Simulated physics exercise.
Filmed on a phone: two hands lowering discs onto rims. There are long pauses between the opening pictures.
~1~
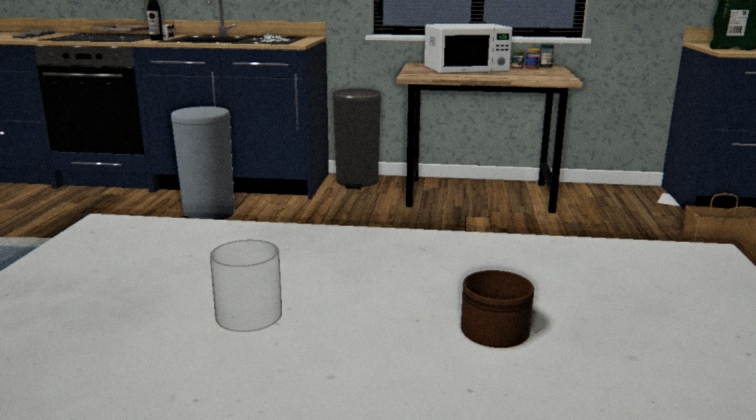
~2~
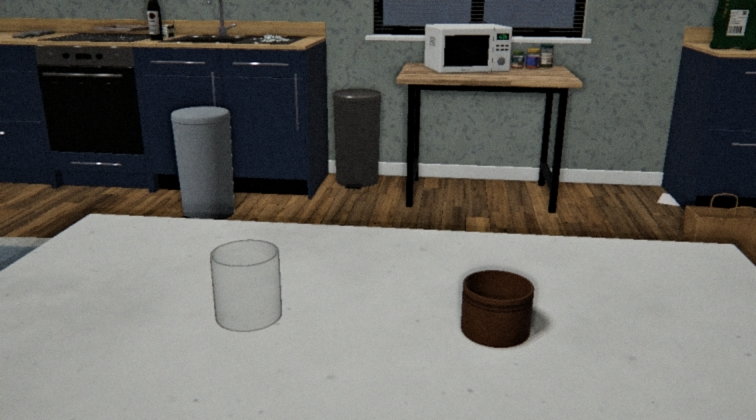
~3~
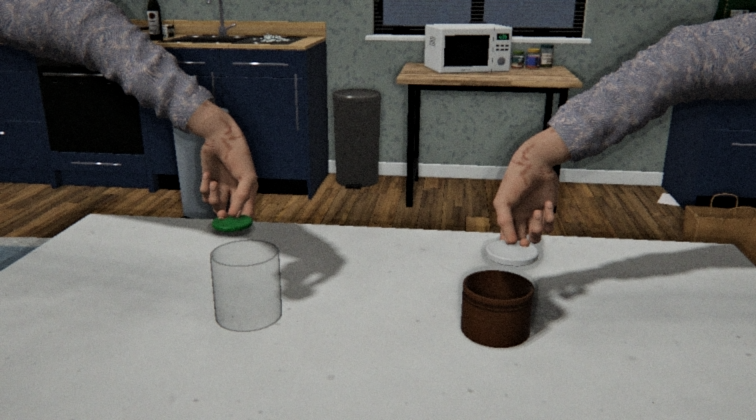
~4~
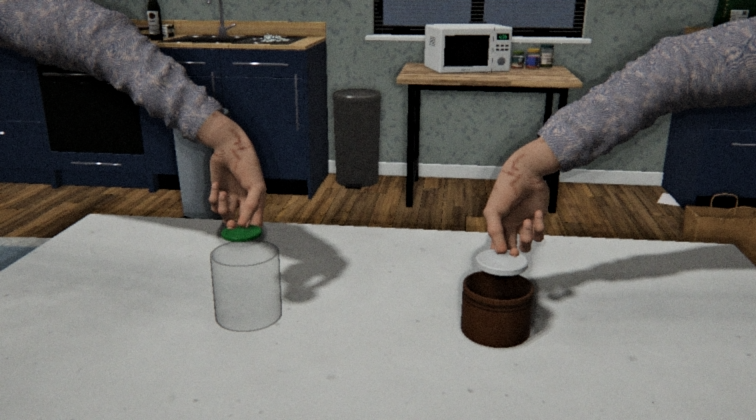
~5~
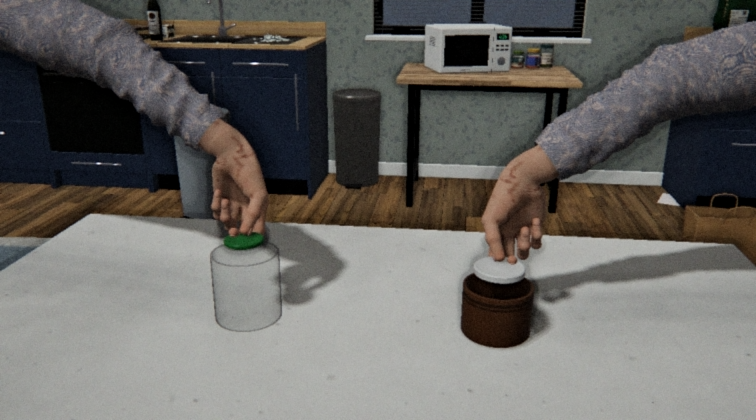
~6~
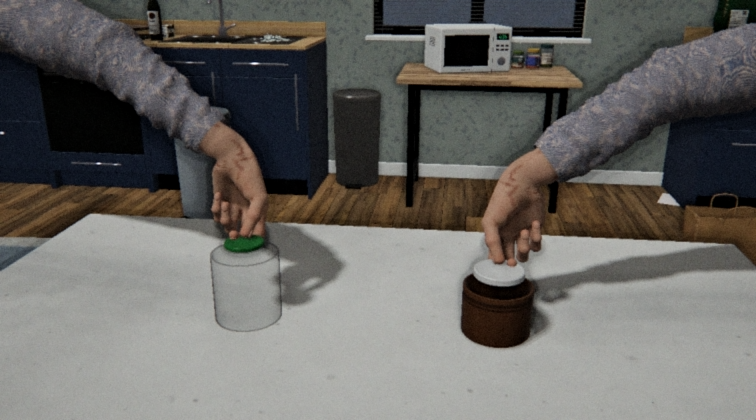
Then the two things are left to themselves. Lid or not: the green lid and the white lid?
Here the green lid falls in and the white lid falls in.
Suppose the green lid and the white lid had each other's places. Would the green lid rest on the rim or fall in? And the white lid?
The green lid sinks inside; the white lid sinks inside.
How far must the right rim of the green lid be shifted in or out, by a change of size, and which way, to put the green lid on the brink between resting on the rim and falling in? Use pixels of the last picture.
A shift of 12 pixels, going right.
Then, 0.14 s on from there, green lid displaced about its own width near (246, 273); white lid displaced about its own width near (497, 302).
In the end, the green lid drops inside, near (249, 310); the white lid drops inside, near (495, 325).
